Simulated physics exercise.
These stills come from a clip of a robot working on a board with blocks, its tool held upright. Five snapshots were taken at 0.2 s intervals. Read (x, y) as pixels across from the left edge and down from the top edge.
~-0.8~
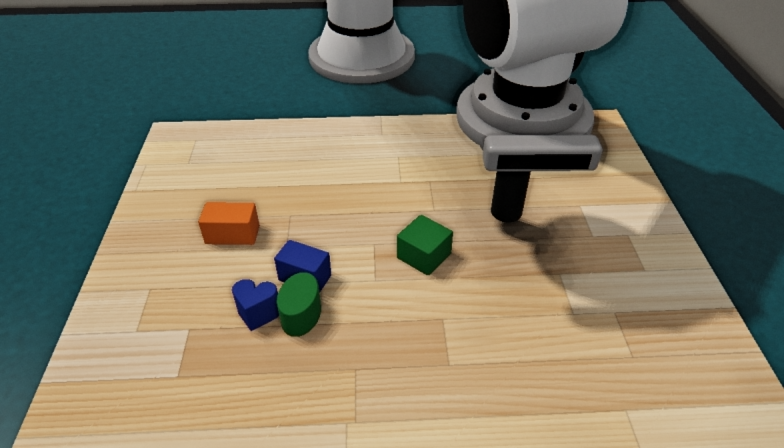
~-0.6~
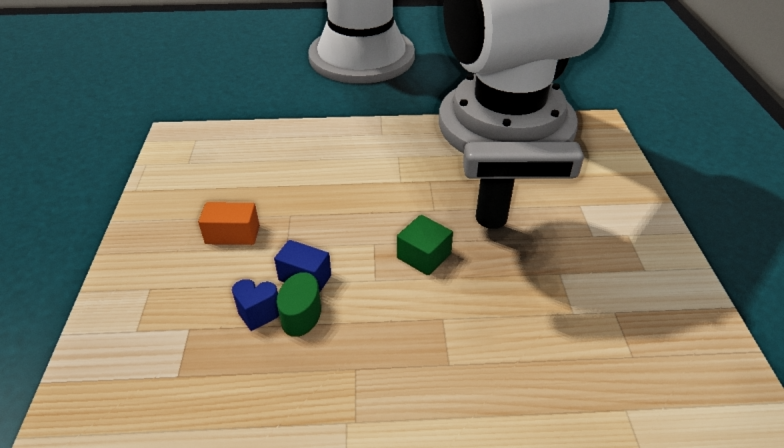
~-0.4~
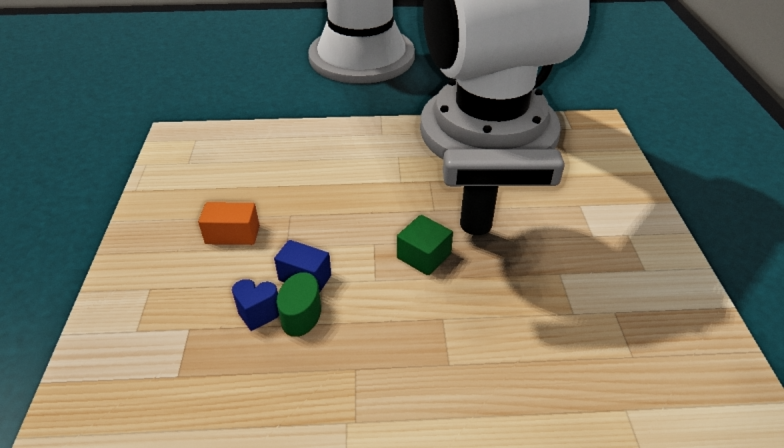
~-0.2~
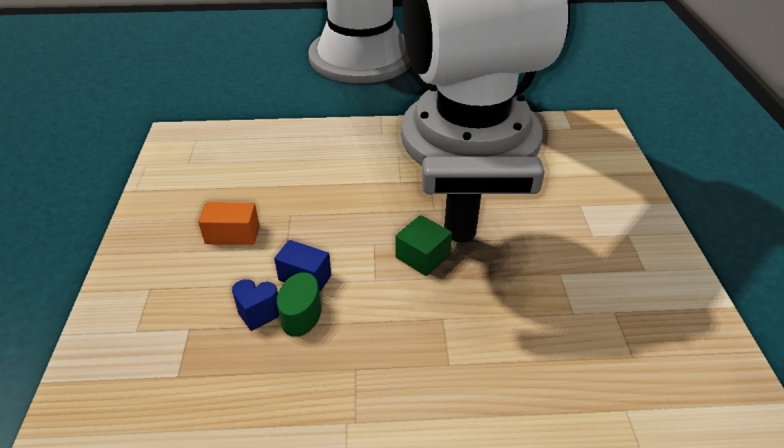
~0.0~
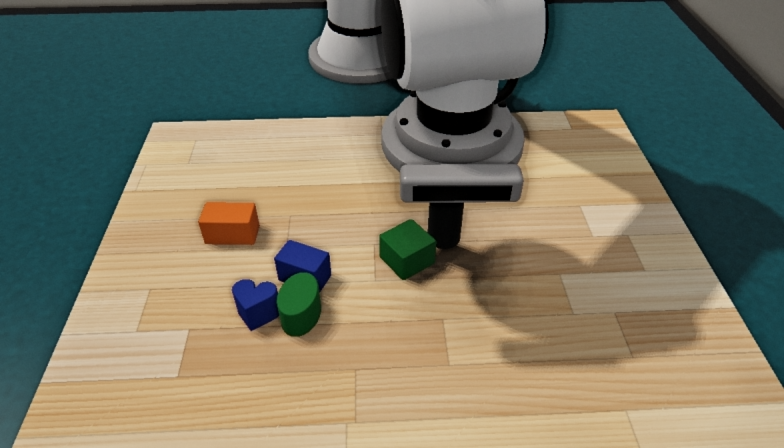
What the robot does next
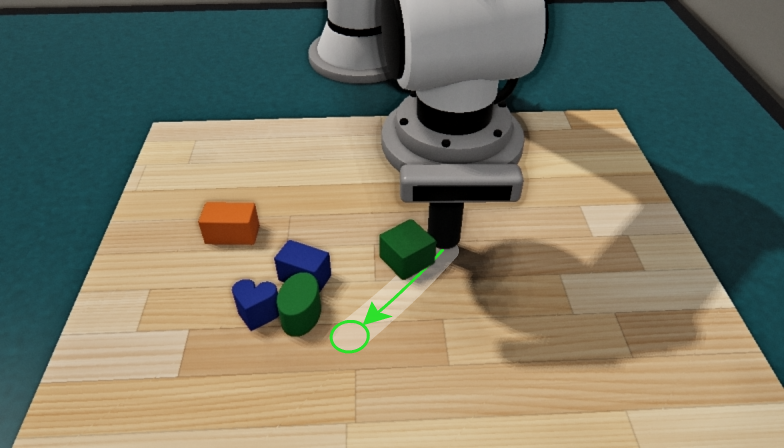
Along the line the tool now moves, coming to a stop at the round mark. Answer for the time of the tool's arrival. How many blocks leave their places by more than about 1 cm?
Total moved: One.
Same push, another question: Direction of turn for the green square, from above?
Verdict: Clockwise.
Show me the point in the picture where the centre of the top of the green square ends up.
That would be at about pixel (372, 250).
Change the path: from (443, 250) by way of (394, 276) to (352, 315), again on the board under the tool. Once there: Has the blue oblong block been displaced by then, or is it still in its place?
That block gets shifted.
Drawn move, from (443, 250) through (401, 292) to (350, 336).
What follows on the original path. One third of the way, tool (417, 265); green square (379, 248), turned 60° clockwise.
Two thirds of the way, tool (384, 295); green square (372, 250), turned 75° clockwise.
At the end, tool (349, 325); green oval block still; green square (372, 250), turned 75° clockwise.
